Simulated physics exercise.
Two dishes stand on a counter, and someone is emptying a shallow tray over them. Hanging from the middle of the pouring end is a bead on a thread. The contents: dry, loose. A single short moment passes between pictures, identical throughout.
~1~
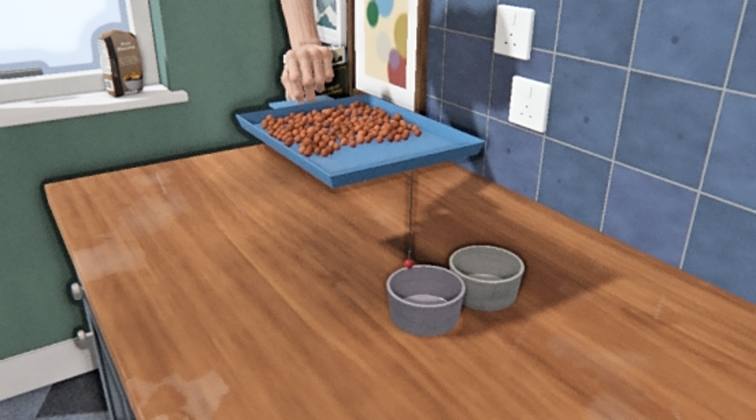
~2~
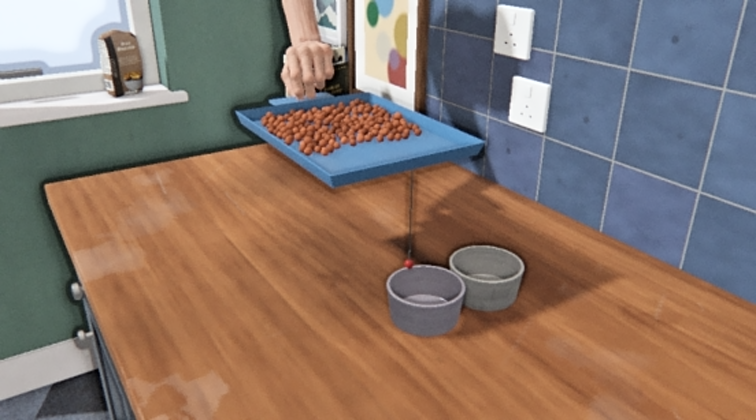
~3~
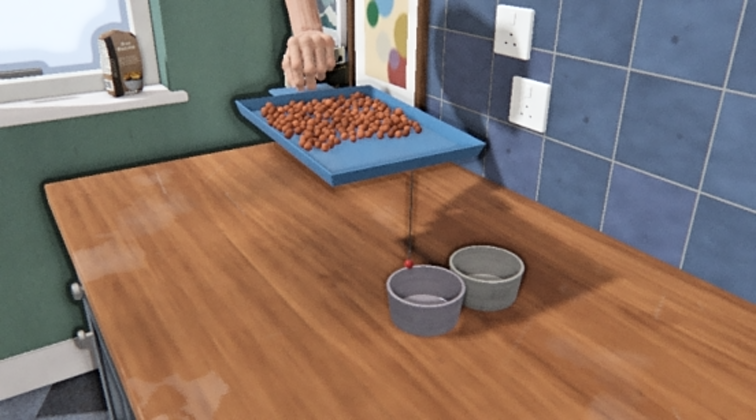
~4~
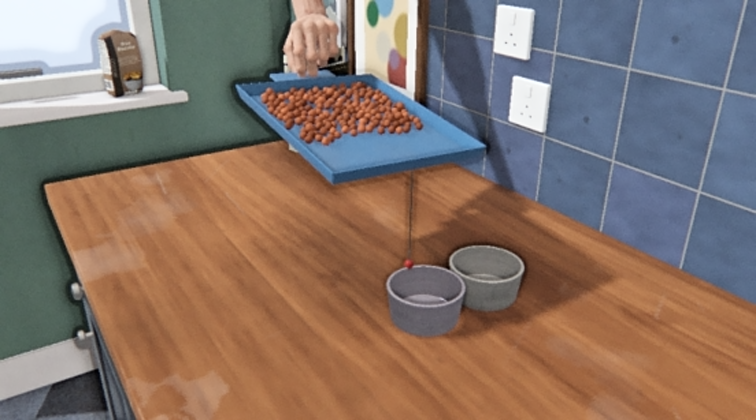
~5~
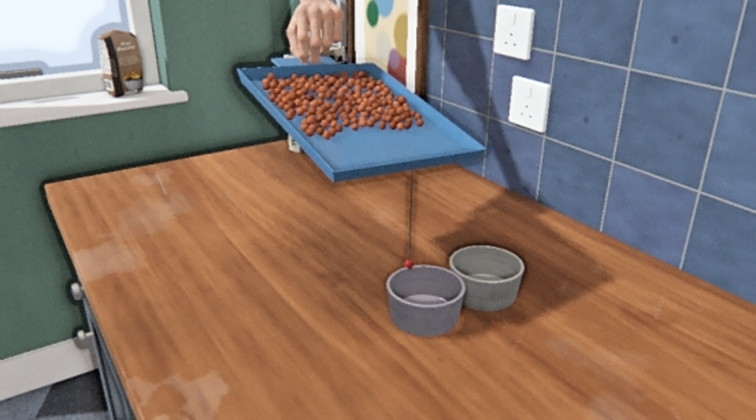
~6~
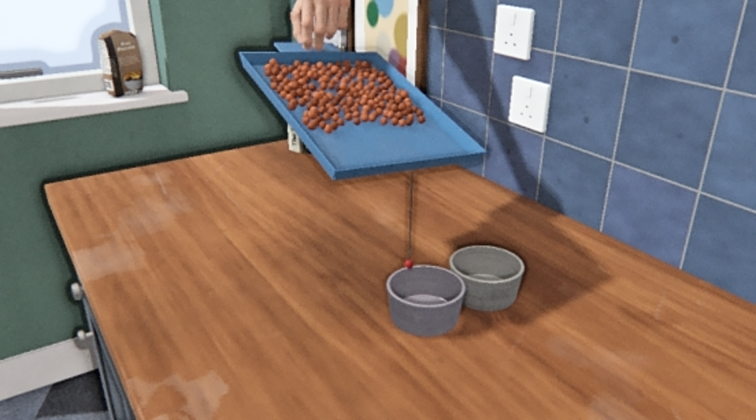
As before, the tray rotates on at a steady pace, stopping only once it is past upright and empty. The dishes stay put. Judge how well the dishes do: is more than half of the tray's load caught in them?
Yes - watching it, the dishes hang on to most of it.
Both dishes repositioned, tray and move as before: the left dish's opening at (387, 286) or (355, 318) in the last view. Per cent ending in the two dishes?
Roughly 40 % and 20 %.
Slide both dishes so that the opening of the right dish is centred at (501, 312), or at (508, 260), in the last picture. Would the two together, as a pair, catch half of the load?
Result, first setup: A minority share; second setup: A majority share.
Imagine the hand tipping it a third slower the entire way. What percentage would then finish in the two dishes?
About 70 %.
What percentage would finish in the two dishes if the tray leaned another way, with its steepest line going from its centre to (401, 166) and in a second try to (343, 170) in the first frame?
The first try gives close to 40 percent; the next gives 0 percent.
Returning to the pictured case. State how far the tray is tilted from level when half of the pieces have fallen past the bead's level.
Approx. 110° from level.
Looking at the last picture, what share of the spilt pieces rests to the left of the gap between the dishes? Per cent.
Around 20 per cent, I reckon.
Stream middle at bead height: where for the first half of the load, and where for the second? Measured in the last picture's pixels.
First part (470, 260), rest (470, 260).
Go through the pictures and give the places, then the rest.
The first frame shows corners of the pouring end near (333, 173) and (478, 141), level; middle of the load near (342, 126), clay pellets; left dish near (449, 316); right dish near (510, 291); bead on its thread near (409, 264).
The second frame shows corners of the pouring end near (333, 173) and (478, 141), level; middle of the load near (342, 124).
The third frame shows corners of the pouring end near (334, 172) and (479, 143), tipped barely, lowest at the right corner; middle of the load near (339, 114).
The fourth frame shows corners of the pouring end near (335, 170) and (480, 145), tipped a little, lowest at the right corner; middle of the load near (340, 105).
The fifth frame shows corners of the pouring end near (336, 168) and (480, 147), tipped a little, lowest at the right corner; middle of the load near (342, 96).
The sixth frame shows corners of the pouring end near (337, 167) and (480, 149), tipped clearly, lowest at the right corner; middle of the load near (344, 87); left dish near (449, 316); right dish near (510, 291).
Shortly afterwards, tray tipped steeply; all but a few on the tray; a little in the air.
Next, tray tipped right over; near two thirds on the tray; a little in the left dish; a little in the right dish; a little outside both; a little in the air.
Some moments later, tray tipped past a quarter turn; near a quarter in the left dish; near half in the right dish; near a quarter outside both.
In the end, tray tipped past a quarter turn; near a quarter in the left dish; near half in the right dish; near a quarter outside both.
